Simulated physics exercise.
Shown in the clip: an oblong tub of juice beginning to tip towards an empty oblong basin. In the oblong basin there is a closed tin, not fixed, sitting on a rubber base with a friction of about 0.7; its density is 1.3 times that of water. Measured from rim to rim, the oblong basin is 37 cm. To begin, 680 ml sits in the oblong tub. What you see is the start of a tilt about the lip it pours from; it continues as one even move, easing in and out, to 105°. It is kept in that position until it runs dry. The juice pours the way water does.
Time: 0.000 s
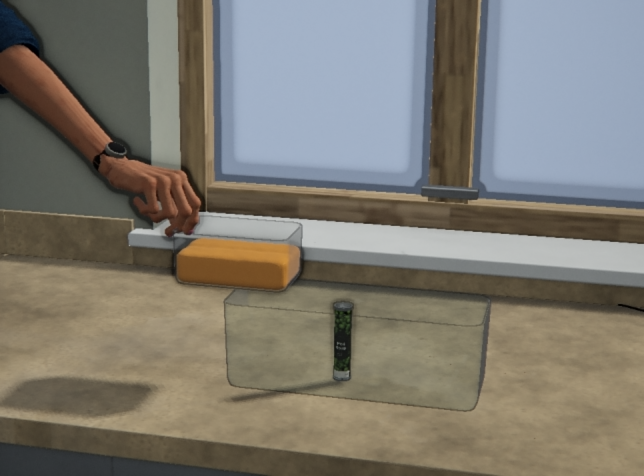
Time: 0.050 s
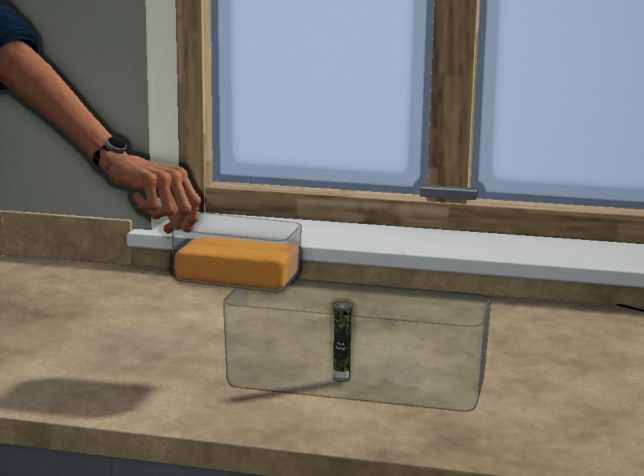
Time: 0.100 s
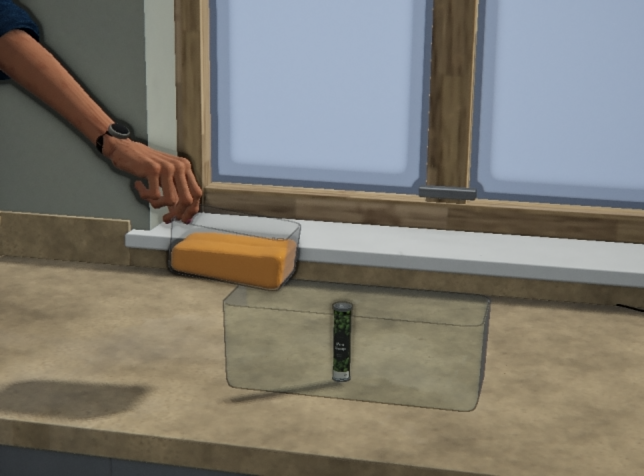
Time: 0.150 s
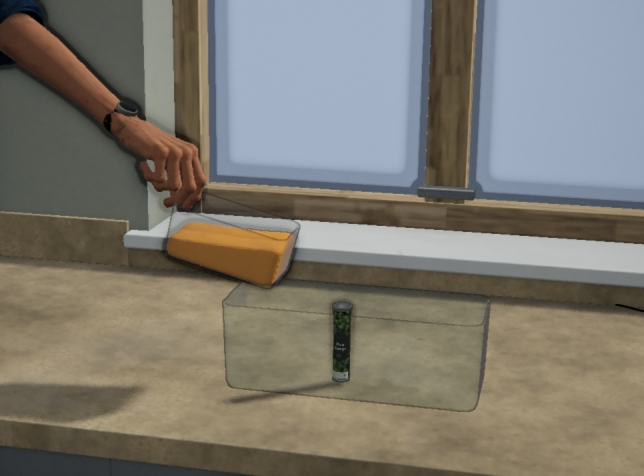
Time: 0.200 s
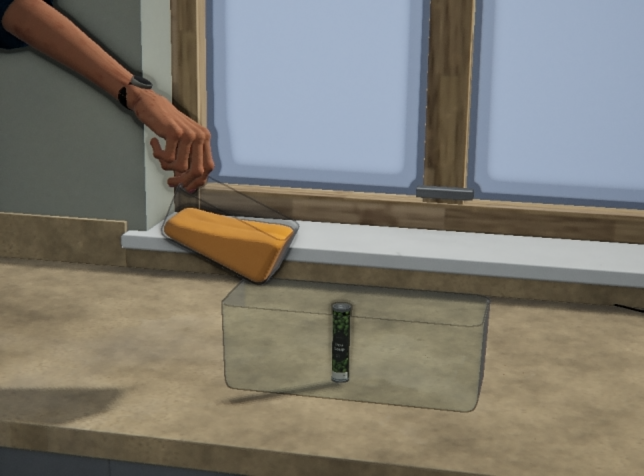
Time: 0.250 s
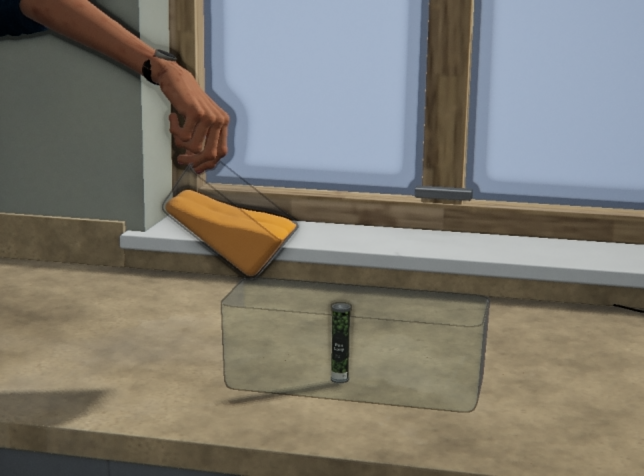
On a countertop by a window, a hand steadily tilts a clear tub of orange juice rightward.
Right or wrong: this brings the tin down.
Wrong, the tin stays up.
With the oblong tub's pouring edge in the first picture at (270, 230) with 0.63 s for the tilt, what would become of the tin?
Then the tin comes down.
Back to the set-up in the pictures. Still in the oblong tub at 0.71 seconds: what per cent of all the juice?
Near 3 percent, more or less.
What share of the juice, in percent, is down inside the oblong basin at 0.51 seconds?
Near 12 in a hundred.
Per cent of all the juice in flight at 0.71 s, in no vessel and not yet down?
Near 9 per cent, I'd say.
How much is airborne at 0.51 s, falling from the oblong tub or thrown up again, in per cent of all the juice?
About 56 per cent.
Then, 0.51 s in, the tilt is 96° and 32 per cent is still to pour; the tin stands where it began.
Then, 0.71 s in, the tilt is 105° and 3 per cent is still to pour; the tin stands where it began.
Then, 0.91 s in, the tilt is 105° and 0 per cent is still to pour; the tin stands where it began.
Then, 1.13 s in, the tilt is 105° and 0 per cent is still to pour; the tin stands where it began.
Finally, the tin stands where it began.
